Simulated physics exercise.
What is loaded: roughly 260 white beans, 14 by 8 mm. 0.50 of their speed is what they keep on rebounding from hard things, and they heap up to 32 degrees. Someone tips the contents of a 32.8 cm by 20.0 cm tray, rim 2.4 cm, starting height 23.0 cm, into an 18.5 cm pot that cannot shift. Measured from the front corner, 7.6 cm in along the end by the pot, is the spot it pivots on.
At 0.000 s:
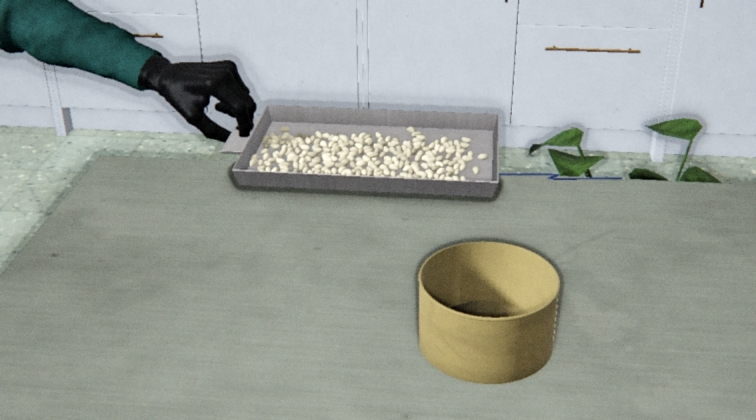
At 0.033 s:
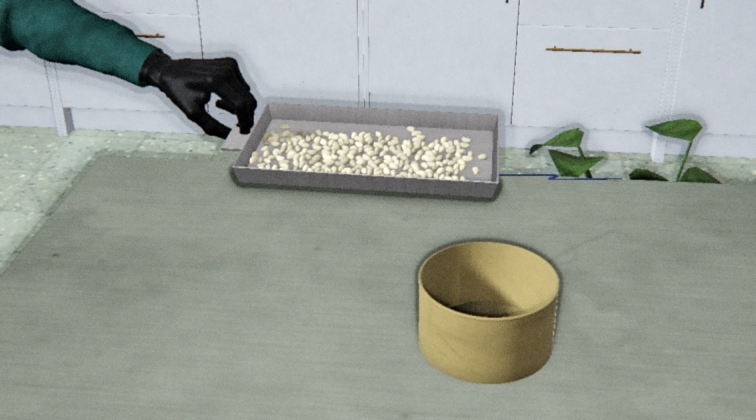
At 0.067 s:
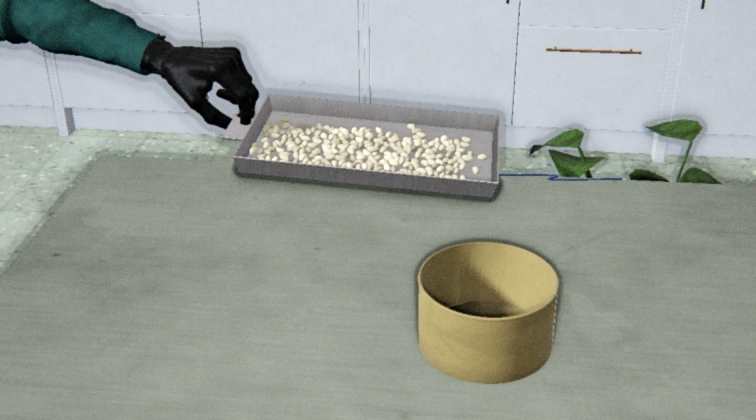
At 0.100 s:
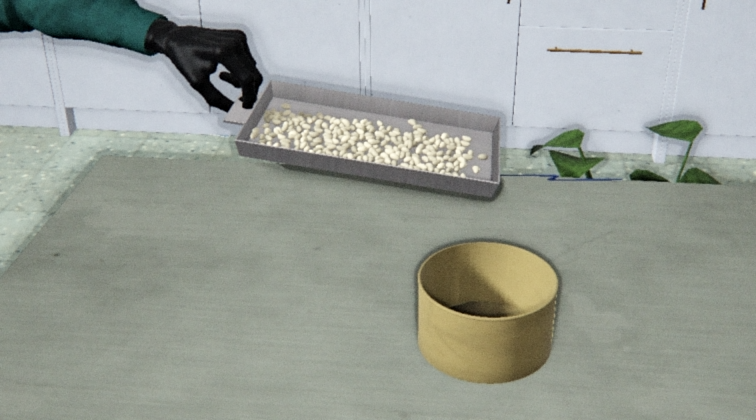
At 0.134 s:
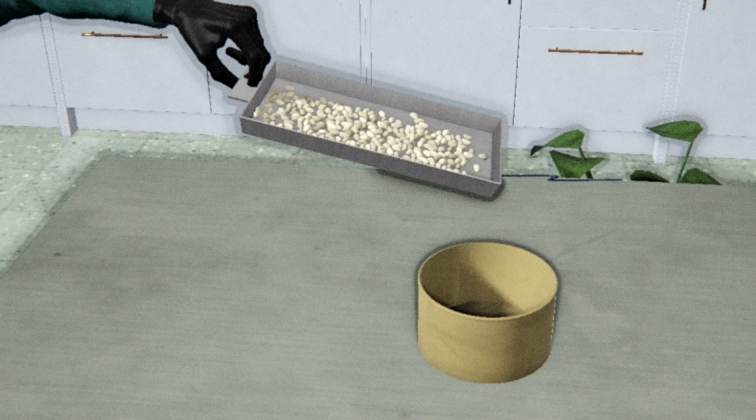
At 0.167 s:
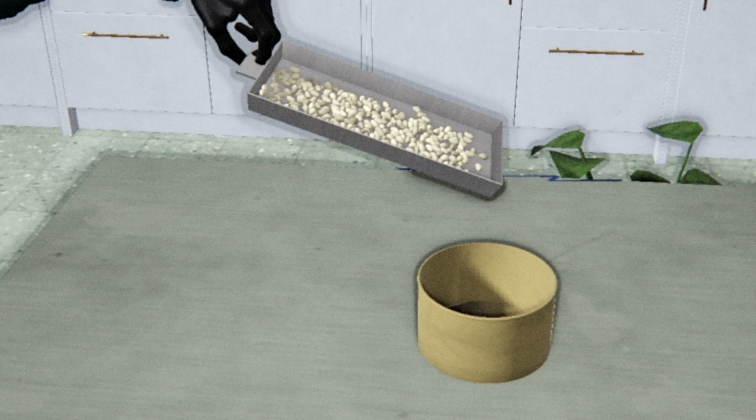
On a grey tabletop, a black-gloved hand raises the left end of a bean-filled tray.
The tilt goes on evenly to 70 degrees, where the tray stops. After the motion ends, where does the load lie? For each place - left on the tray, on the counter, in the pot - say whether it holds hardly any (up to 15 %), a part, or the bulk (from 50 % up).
Left on the tray: A part; counter: The bulk; pot: Hardly any.
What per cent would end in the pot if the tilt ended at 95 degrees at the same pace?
That comes out at some 10 per cent.
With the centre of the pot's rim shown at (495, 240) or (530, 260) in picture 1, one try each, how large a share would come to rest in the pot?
The shares would be near 20 and 45 per cent respectively.
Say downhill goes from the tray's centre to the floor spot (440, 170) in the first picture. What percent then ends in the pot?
My best guess is some 35 per cent.
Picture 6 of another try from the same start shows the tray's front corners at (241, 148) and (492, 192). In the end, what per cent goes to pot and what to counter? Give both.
Per cent by place - pot 80, counter 5.
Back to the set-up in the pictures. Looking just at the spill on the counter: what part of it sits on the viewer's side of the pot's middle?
I'd put it at around 10 per cent.
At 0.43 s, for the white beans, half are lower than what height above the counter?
Roughly 32 cm above the counter.
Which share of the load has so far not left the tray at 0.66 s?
Roughly 25 percent of the load, I'd say.
After 0.32 s, tilt 46 degrees; the tray holds 100 %, the pot 0 %.
After 0.43 s, tilt 65 degrees; the tray holds 100 %, the pot 0 %.
After 0.66 s, tilt 70 degrees; the tray holds 25 %, the pot 0 %.
At rest (2.0 s), tray 20 %, counter 75 %, pot 5 %.
